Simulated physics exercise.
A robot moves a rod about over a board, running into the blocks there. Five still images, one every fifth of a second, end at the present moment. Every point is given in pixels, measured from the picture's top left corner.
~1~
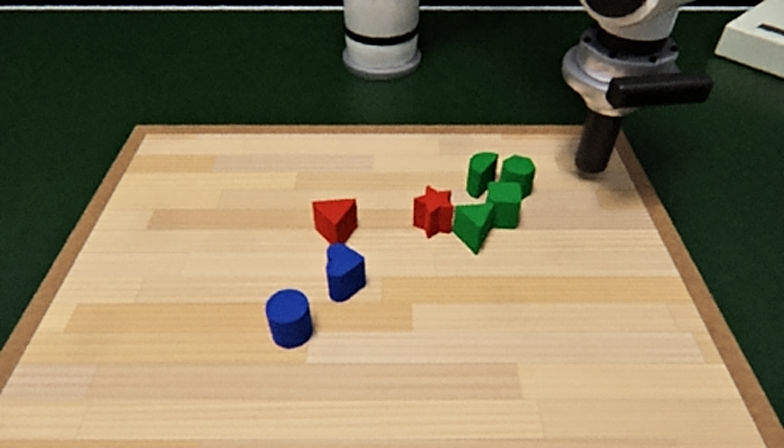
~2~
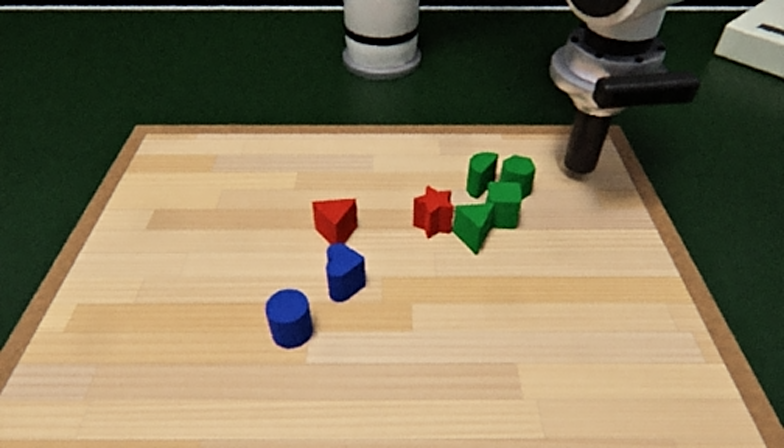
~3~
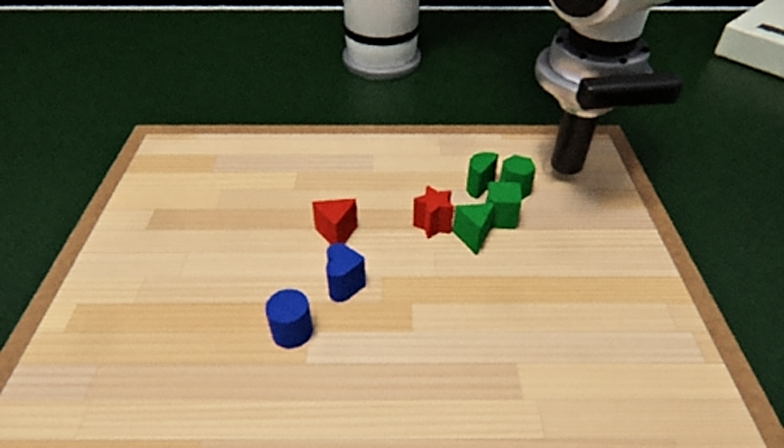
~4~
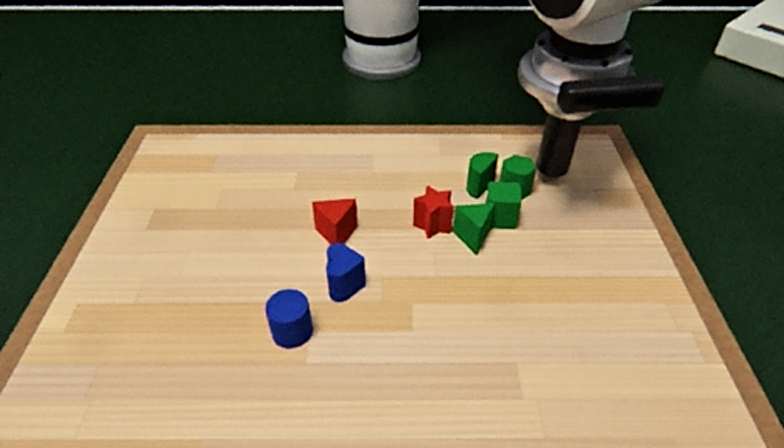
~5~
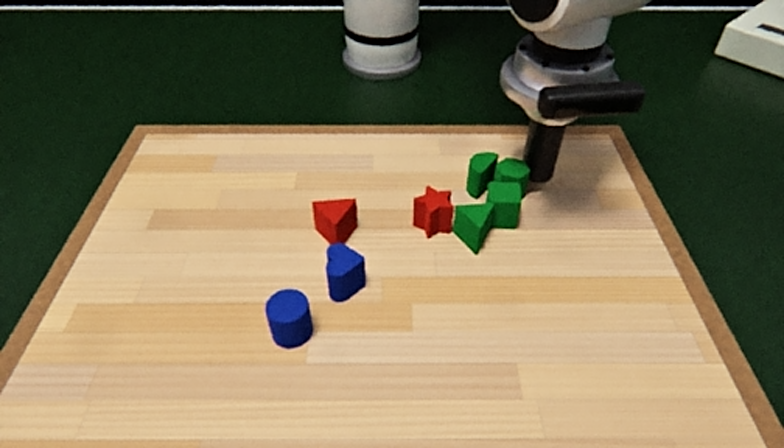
A robot arm moved its dark rod steadily left across the back right of a wooden board, then nudged the green hexagon slightly left, while the other green, red and blue blocks stayed still.
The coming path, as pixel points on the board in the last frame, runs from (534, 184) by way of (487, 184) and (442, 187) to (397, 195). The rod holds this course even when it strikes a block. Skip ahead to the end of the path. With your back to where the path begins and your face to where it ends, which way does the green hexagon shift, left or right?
The green hexagon is shifted sideways to the left, facing along the path from start to end.
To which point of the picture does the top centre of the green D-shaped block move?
Most likely (371, 172).
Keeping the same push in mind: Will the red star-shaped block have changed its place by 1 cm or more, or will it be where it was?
It stays.
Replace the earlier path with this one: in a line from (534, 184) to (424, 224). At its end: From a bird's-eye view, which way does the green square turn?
The block turns counter-clockwise.
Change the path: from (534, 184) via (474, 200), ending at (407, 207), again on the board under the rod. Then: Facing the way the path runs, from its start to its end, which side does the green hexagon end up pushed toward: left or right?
It is displaced to the left.
What follows on the original path. One third of the way, rod at (487, 174); green D-shaped block at (456, 161); green square at (503, 194), turned 20° anticlockwise; green hexagon at (479, 176), turned 70° anticlockwise.
Two thirds of the way, rod at (442, 177); green D-shaped block at (419, 165), turned 55° anticlockwise; green square at (503, 194), turned 20° anticlockwise; green hexagon at (465, 180).
At the end, rod at (397, 186); red star-shaped block unmoved; green D-shaped block at (371, 172), turned 45° anticlockwise; green square at (503, 194), turned 20° anticlockwise; green hexagon at (465, 180), turned 135° anticlockwise.
